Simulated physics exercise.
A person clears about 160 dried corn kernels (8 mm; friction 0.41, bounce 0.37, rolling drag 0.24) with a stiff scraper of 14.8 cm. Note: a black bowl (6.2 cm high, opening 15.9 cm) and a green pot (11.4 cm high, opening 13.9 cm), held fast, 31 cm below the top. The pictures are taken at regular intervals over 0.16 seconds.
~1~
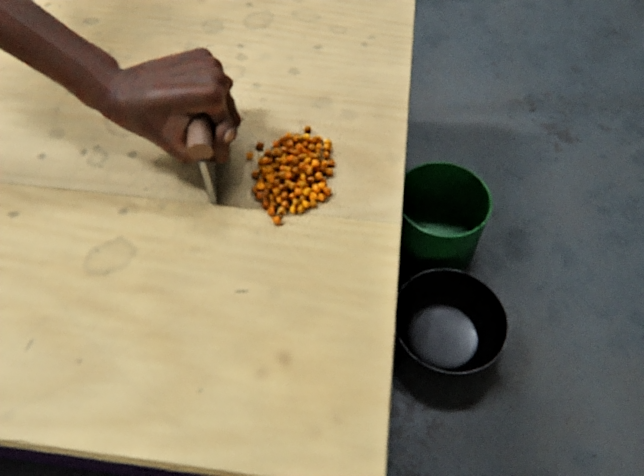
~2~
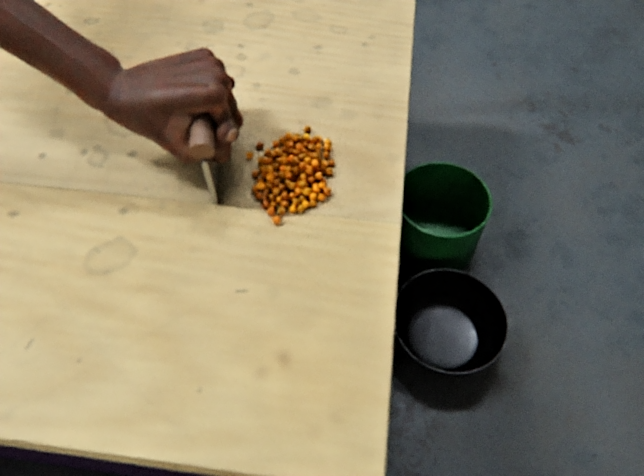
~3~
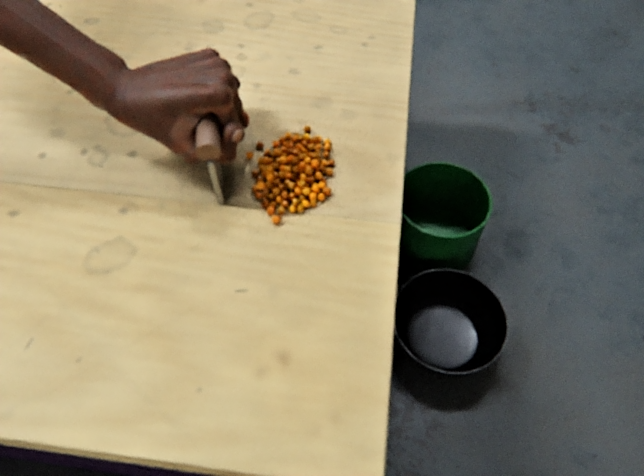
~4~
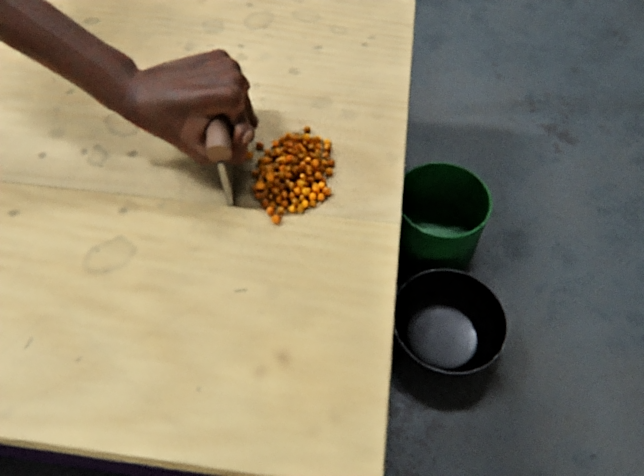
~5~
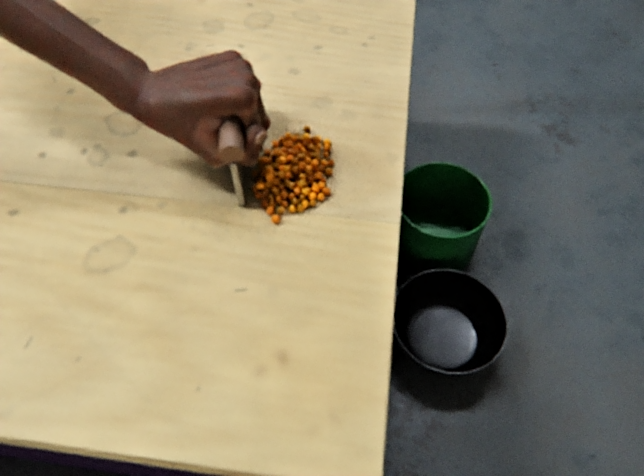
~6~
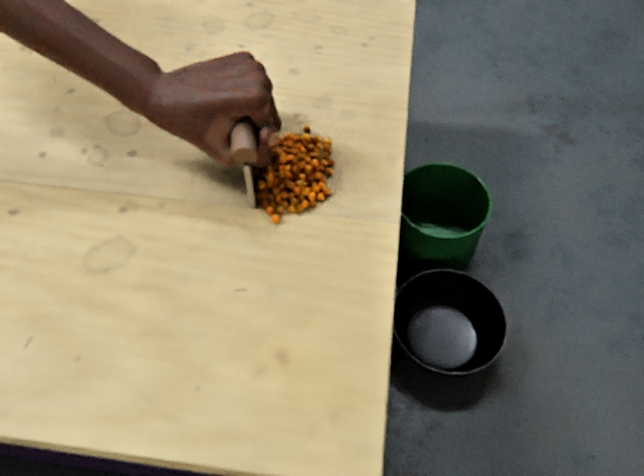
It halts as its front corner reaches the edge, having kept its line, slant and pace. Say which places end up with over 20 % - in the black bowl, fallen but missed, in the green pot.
Black bowl - over, missed - not over, green pot - not over.
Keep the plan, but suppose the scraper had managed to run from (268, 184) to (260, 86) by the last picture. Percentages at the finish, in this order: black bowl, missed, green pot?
The black bowl gets 60 %, 10 % misses, and the green pot gets 0 %.
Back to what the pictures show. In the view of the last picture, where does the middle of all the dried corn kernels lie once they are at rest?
Centre: Close to (434, 323).
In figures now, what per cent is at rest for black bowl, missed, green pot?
Black bowl 55, missed 10, green pot 0.
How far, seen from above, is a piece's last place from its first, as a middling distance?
About 20 cm.
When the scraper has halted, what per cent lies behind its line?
Estimated share: Near 10 %.
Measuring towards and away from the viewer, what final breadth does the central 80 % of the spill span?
It works out at some 14 centimetres.
Then, 0.22 s after the last picture, scraper 13 cm from its start, spill 13 cm wide; still on top 100 %.
Then, 0.44 s after the last picture, scraper 19 cm from its start, spill 15 cm wide; off the edge, not caught 50 %, still on top 50 %.
Then, 0.63 s after the last picture, scraper 19 cm from its start, spill 16 cm wide; black bowl 55 %, off the edge, not caught 15 %, still on top 30 %.
In the end, black bowl 55 %, green pot 0 %, fallen but missed 10 %, still on top 30 %.
